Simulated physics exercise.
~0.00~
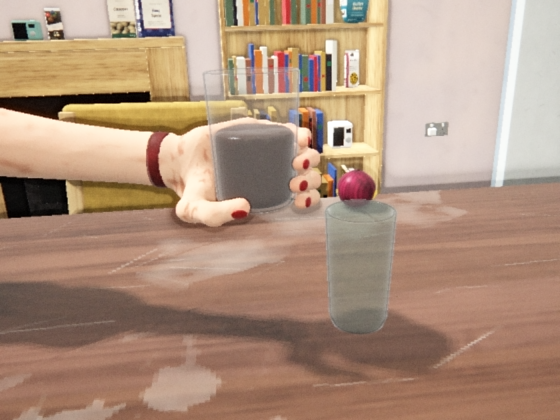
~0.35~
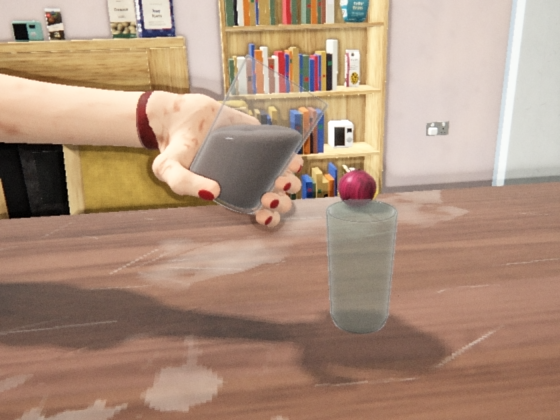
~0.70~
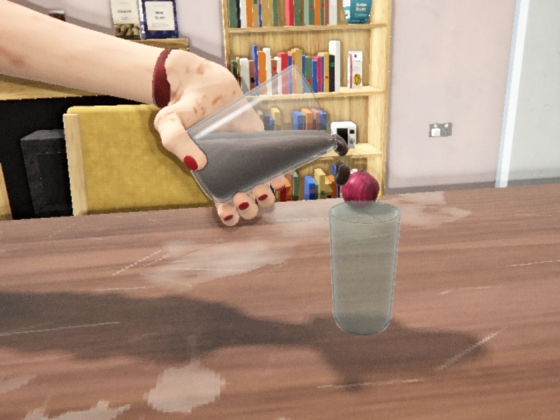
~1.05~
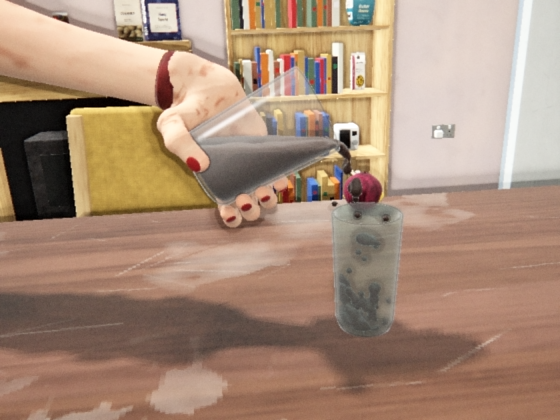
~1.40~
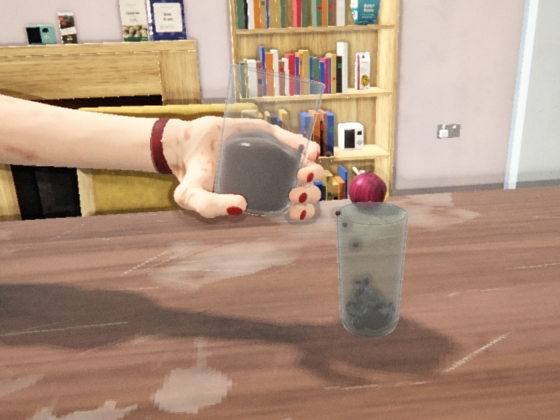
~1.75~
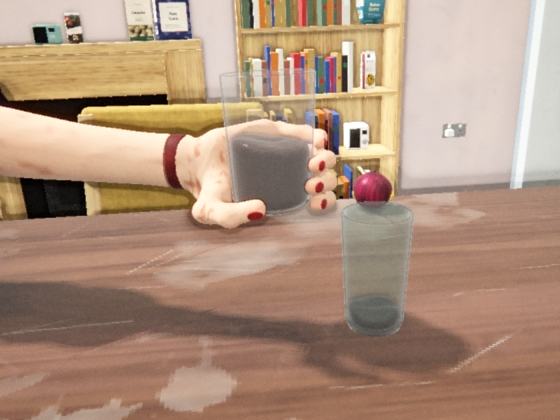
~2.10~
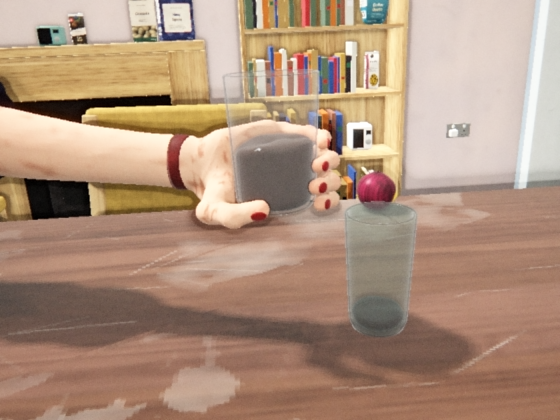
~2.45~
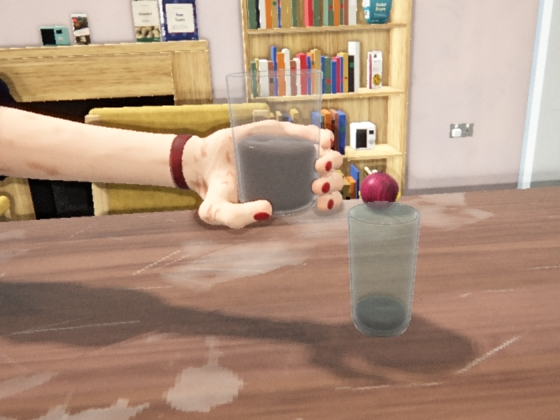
In a room with a bookshelf and a pale wall, seen from just above a worn wooden table, an empty tall clear glass stands with a dark red onion-like ball behind it. To its left, a hand with red nails and a dark red wristband holds up a clear tumbler of dark grey liquid. The hand tips the tumbler steadily to the right until liquid spills from its rim and drops into the tall glass. It then turns the tumbler back upright. The tall glass ends with a shallow dark layer at its bottom, while the tumbler still holds much of its liquid.
